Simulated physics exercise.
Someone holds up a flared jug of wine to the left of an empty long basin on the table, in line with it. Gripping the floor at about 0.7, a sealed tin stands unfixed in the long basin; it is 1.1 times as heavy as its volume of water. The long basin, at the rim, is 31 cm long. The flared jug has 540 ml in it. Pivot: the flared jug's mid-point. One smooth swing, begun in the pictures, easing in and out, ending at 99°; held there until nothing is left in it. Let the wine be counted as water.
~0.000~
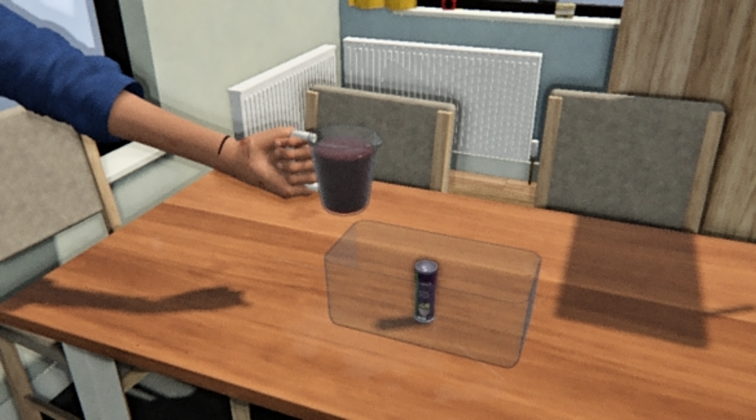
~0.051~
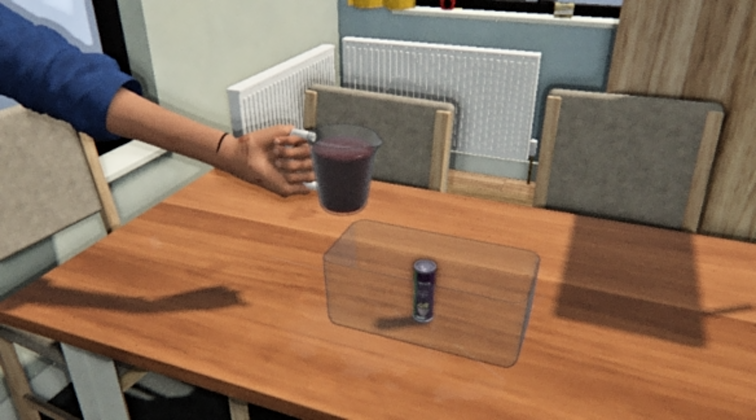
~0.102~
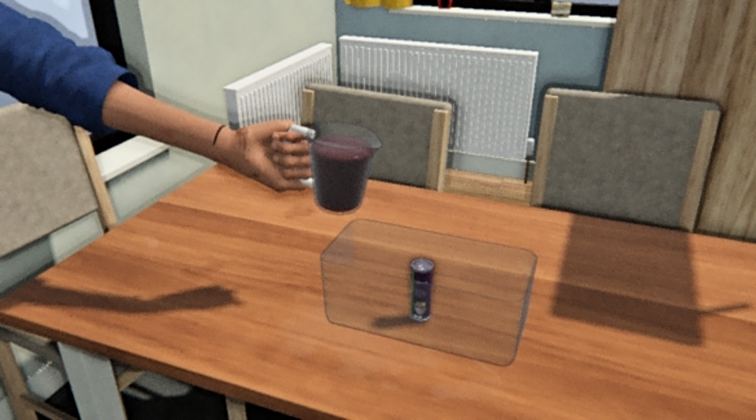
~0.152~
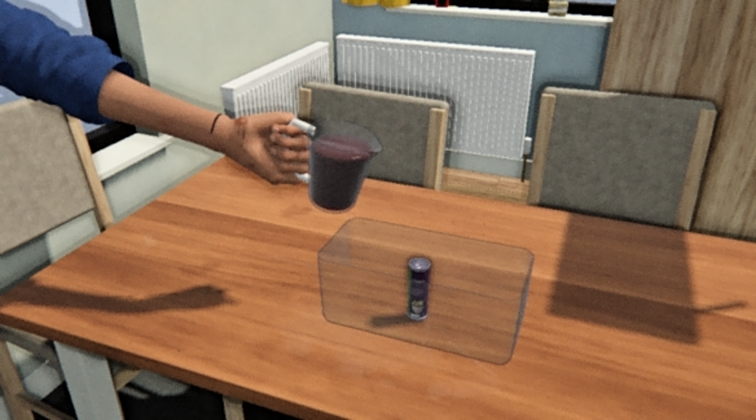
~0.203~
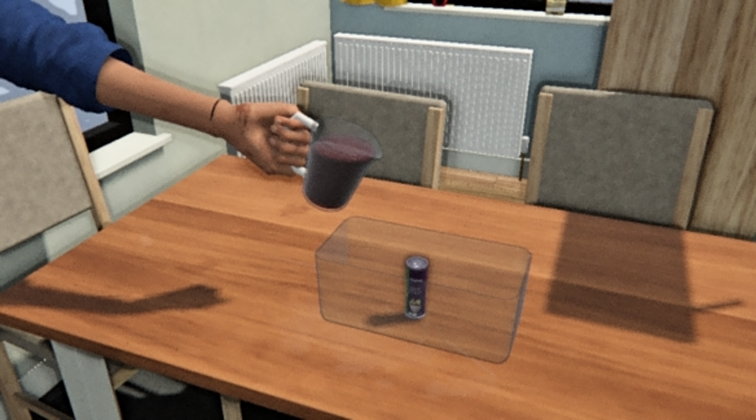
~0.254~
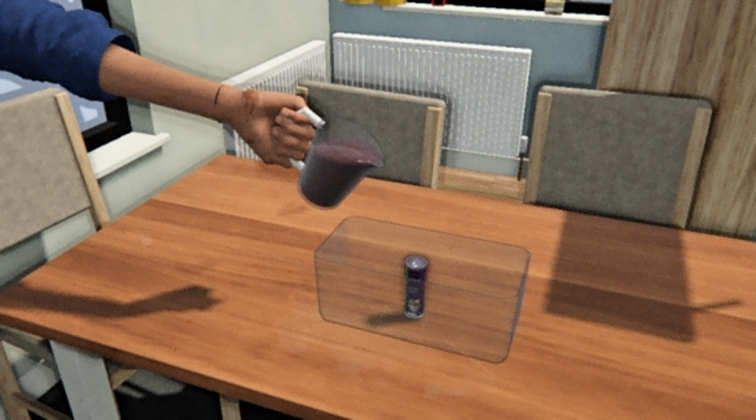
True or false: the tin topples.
True.
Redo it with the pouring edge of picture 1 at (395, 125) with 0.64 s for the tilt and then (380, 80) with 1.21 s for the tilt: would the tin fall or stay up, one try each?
Try 1: Still standing; try 2: Still standing.
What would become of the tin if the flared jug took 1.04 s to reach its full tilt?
The tin tips over.
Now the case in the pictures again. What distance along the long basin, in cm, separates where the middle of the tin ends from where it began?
The tin's middle ends up about 7.5 cm along the basin.
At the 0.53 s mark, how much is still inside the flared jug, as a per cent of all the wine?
About 58 per cent.
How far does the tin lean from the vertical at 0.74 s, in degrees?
I'd say it is close to 5 degrees off upright.
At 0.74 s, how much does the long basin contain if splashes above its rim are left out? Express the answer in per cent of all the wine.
Around 70 per cent of the whole.
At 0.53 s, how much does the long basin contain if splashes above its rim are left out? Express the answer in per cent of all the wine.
Some 18 per cent.
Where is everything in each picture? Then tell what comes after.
It leans 0°; its right rim is at (382, 143); the wine meets the walls at (317, 142) and (375, 150); the long basin's rim runs from (341, 239) to (535, 279); the tin's top is at (426, 269), in the first frame.
It leans 1°; its right rim is at (382, 143); the wine meets the walls at (316, 141) and (375, 151), in the second frame.
It leans 5°; its right rim is at (382, 146); the wine meets the walls at (315, 139) and (373, 151), in the third frame.
It leans 12°; its right rim is at (382, 150); the wine meets the walls at (315, 138) and (374, 152), in the fourth frame.
It leans 20°; its right rim is at (383, 156); the wine meets the walls at (315, 141) and (377, 153), in the fifth frame.
It leans 30°; its right rim is at (385, 165); the wine meets the walls at (314, 148) and (384, 159), in the sixth frame.
By 0.53 s the tilt is 88° and 58 per cent is still to pour; the tin stands where it began.
By 0.74 s the tilt is 99° and 15 per cent is still to pour; the tin stands 1 cm from where it began.
By 0.95 s the tilt is 99° and 2 per cent is still to pour; the tin lies on its side.
By 1.18 s the tilt is 99° and 0 per cent is still to pour; the tin lies on its side.
At rest the tin lies on its side.
